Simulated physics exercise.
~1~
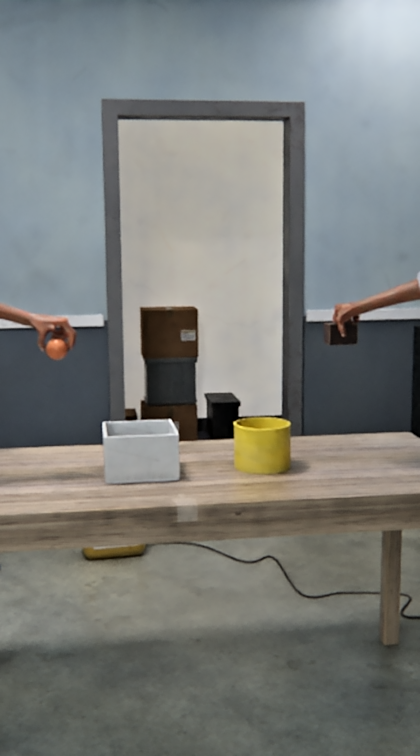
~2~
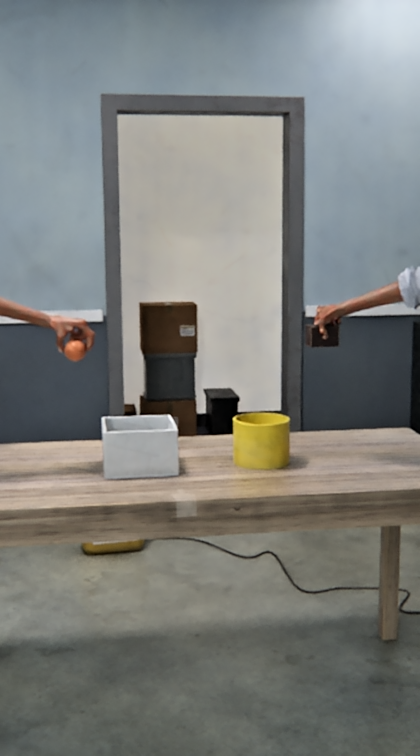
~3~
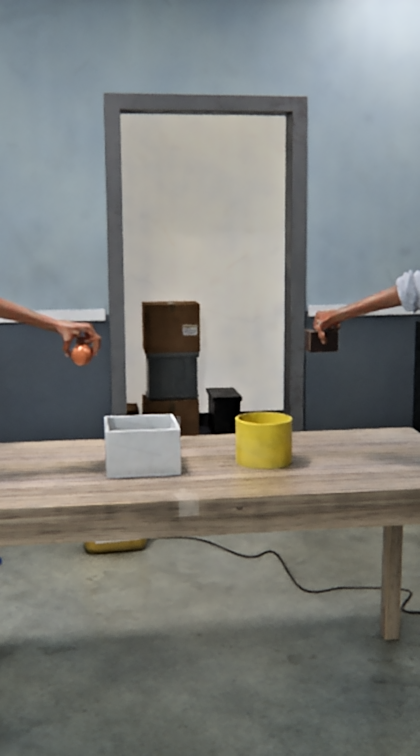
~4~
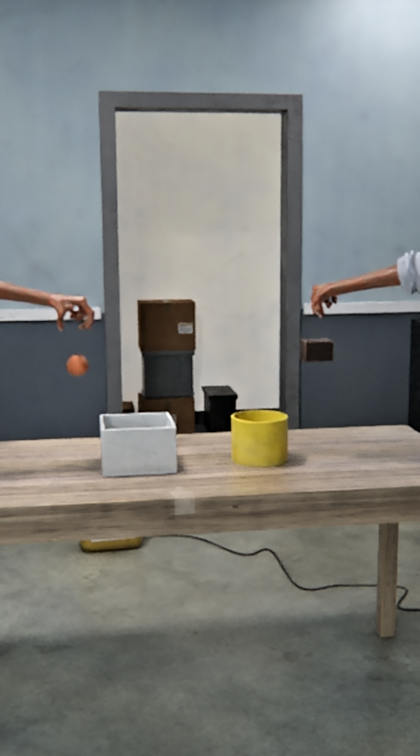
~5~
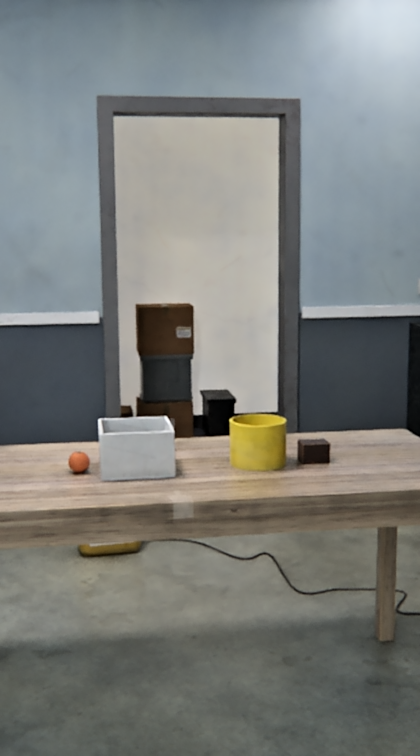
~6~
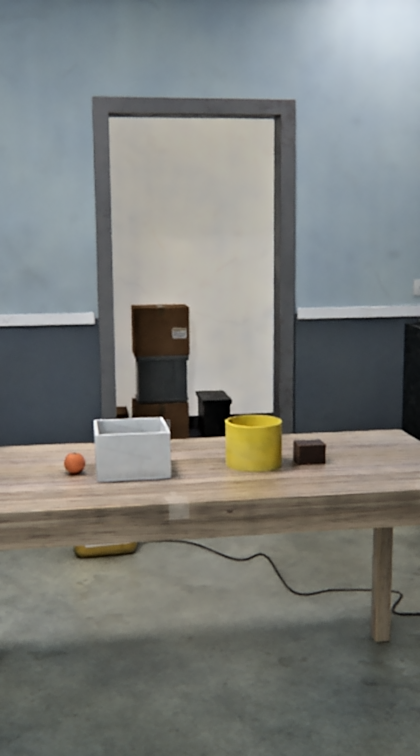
An orange tomato and a dark block drop from two hands and land beside open containers.
